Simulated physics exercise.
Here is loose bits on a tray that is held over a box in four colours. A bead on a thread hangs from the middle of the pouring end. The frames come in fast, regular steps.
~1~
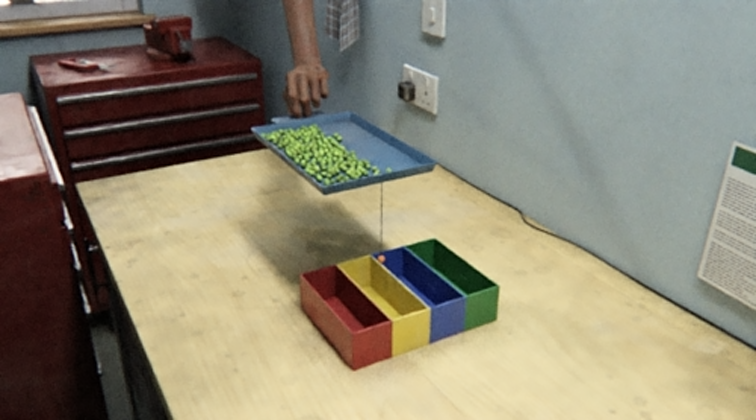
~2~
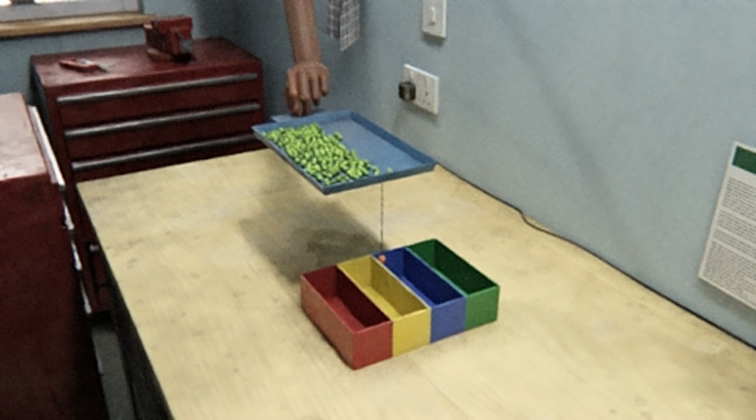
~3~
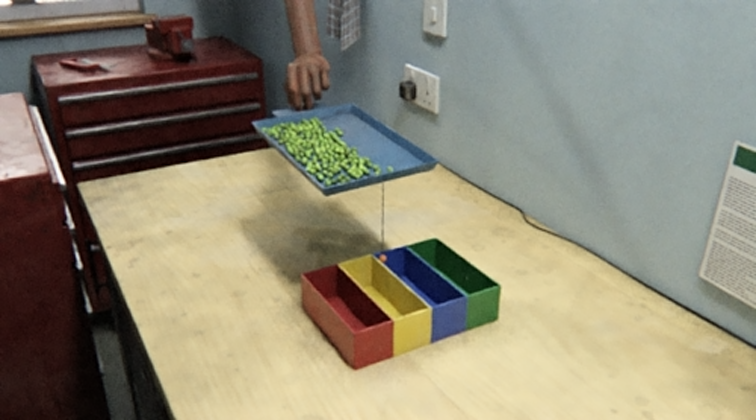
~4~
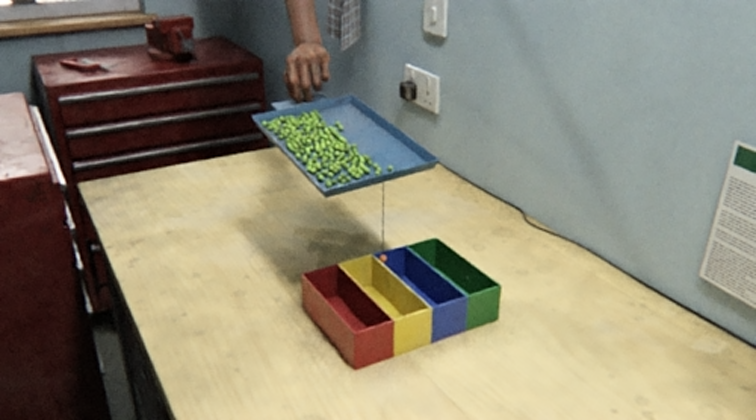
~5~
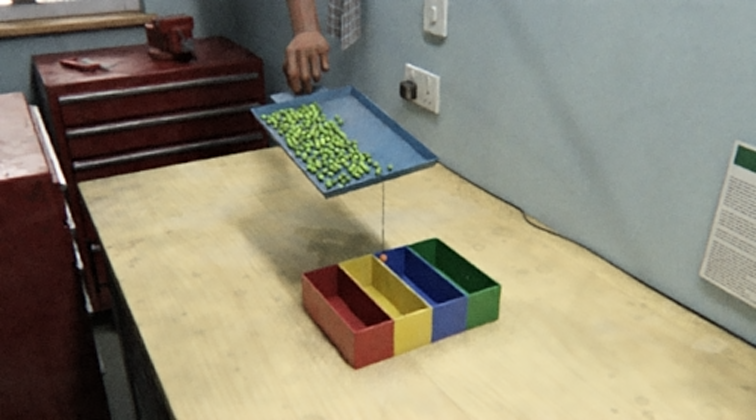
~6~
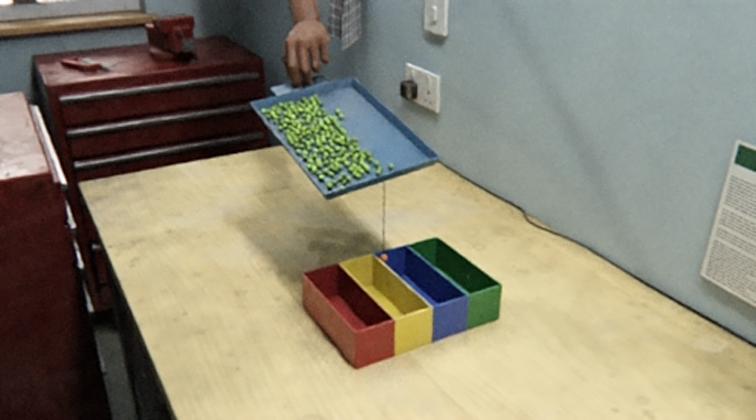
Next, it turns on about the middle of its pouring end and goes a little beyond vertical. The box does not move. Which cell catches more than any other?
Fullest: The red cell.
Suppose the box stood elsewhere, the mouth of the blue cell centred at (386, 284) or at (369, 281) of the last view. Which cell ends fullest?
The first try: That yellow cell. The second: The yellow cell.
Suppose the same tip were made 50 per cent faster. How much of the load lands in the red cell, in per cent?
Roughly 80 in a hundred.
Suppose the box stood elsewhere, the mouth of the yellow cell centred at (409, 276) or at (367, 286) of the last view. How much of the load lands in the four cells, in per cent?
In turn 10 and 100 in a hundred.
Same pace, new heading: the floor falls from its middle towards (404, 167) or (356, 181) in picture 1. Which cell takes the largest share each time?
First the green cell, then that red cell.
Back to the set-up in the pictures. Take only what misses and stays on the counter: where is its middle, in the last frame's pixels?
Around (295, 361).
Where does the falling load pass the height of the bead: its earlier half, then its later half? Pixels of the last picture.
Early half (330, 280), late half (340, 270).
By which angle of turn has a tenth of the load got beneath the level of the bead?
Around 75° of tilt.
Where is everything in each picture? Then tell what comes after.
Corners of the pouring end at (324, 185) and (433, 162), level; middle of the load at (321, 152), dried peas; bead on its thread at (381, 259); red cell at (372, 342); yellow cell at (411, 329); blue cell at (447, 317); green cell at (482, 305), in the first picture.
Corners of the pouring end at (324, 185) and (433, 161), level; middle of the load at (322, 152), in the second picture.
Corners of the pouring end at (325, 186) and (434, 160), tipped barely, lowest at the left corner; middle of the load at (322, 149), in the third picture.
Corners of the pouring end at (326, 188) and (434, 159), tipped a little, lowest at the left corner; middle of the load at (323, 145), in the fourth picture.
Corners of the pouring end at (326, 189) and (435, 157), tipped a little, lowest at the left corner; middle of the load at (323, 141), in the fifth picture.
Corners of the pouring end at (326, 191) and (435, 156), tipped a little, lowest at the left corner; middle of the load at (323, 138); red cell at (375, 341); yellow cell at (413, 328); blue cell at (450, 316); green cell at (484, 304), in the sixth picture.
Soon, tray tipped steeply; nearly all on the tray; a stray few falling or outside the box.
A while on, tray tipped right over; a small part on the tray; about half in the red cell; a small part in the yellow cell; a stray few in the blue cell; about a quarter falling or outside the box.
Towards the end, tray tipped past a quarter turn; most in the red cell; a small part in the yellow cell; a stray few in the blue cell; about a quarter falling or outside the box.
Finally, tray tipped past a quarter turn; most in the red cell; a small part in the yellow cell; a stray few in the blue cell; none in the green cell; about a quarter outside the box.
